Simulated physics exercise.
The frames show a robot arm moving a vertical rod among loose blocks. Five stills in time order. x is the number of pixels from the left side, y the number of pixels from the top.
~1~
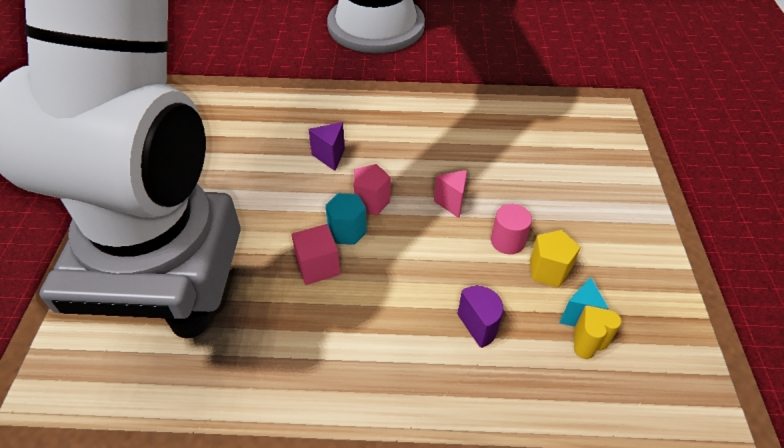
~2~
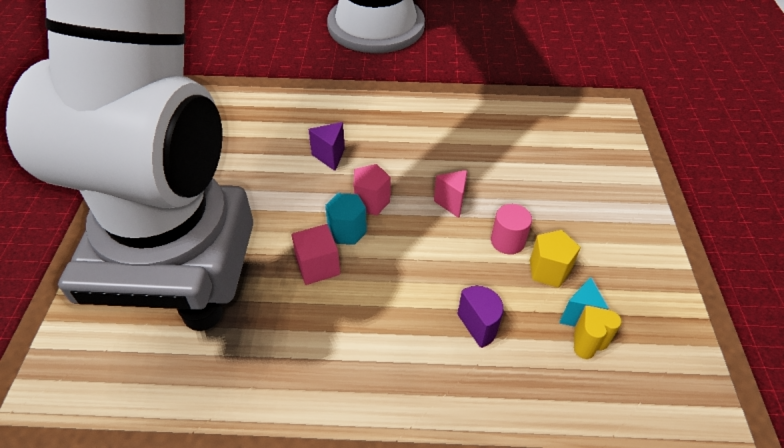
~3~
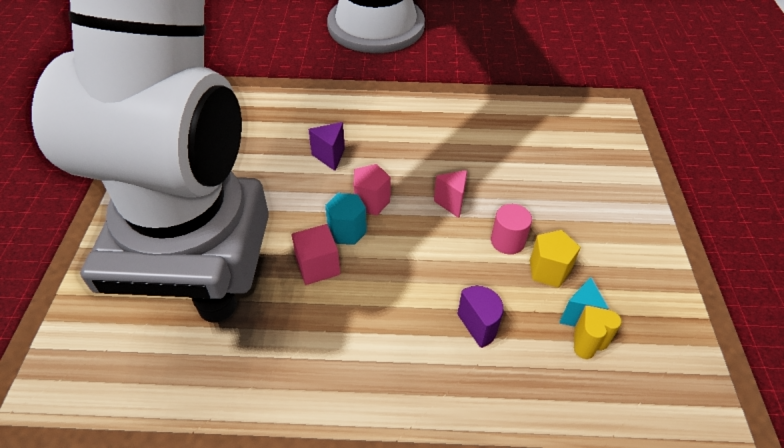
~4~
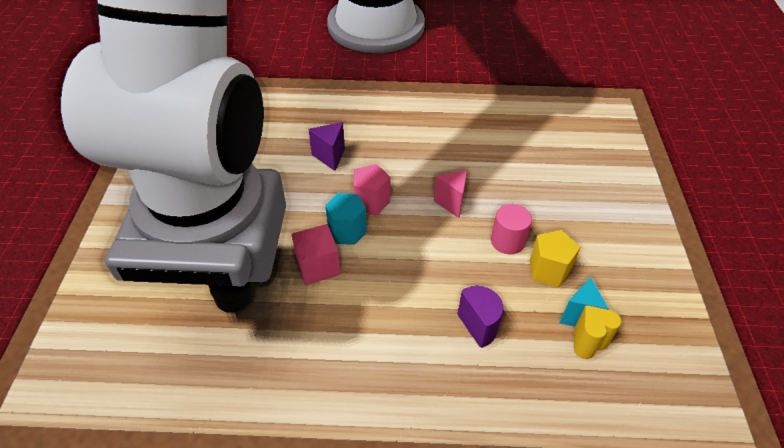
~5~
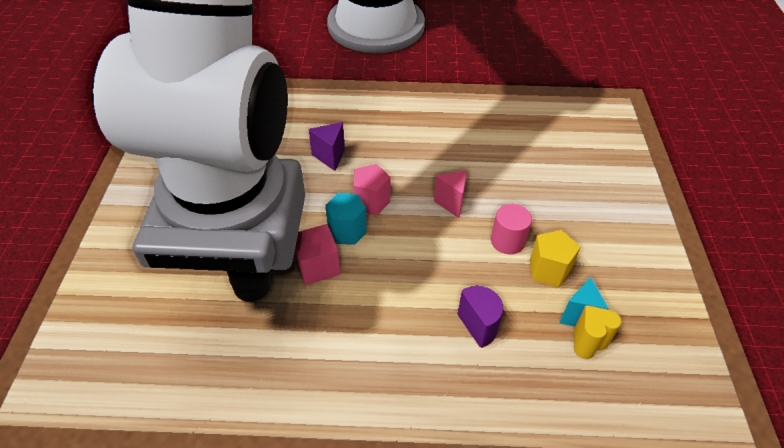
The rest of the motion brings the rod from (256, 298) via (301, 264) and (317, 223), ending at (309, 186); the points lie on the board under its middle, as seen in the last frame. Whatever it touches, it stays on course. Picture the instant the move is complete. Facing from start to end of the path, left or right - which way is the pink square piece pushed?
Sideways shift: Right.
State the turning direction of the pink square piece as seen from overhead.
The answer is clockwise.
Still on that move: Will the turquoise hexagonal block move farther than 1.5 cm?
No, I don't think so.
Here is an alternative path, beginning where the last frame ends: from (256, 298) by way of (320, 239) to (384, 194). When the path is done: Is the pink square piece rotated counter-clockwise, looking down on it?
No, it doesn't check out.
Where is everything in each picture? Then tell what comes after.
In the first picture, tip of the rod (191, 323), middles of tops, pink square piece (314, 242), purple triangular piece (328, 132), turquoise hexagonal block (345, 206).
In the second picture, rod (204, 316), nothing pushed.
In the third picture, rod (218, 307), nothing pushed.
In the fourth picture, rod (234, 298), nothing pushed.
In the fifth picture, rod (253, 288), pink square piece (314, 242), purple triangular piece (328, 132), turquoise hexagonal block (345, 206).
What follows on the original path. One third of the way, rod (299, 253); pink square piece (334, 233), turned 15° clockwise.
Two thirds of the way, rod (315, 211); pink square piece (345, 232), turned 25° clockwise; turquoise hexagonal block (350, 201), turned 10° clockwise.
At the end, rod (308, 175); pink square piece (345, 232), turned 25° clockwise; purple triangular piece unmoved; turquoise hexagonal block (350, 201), turned 10° clockwise.
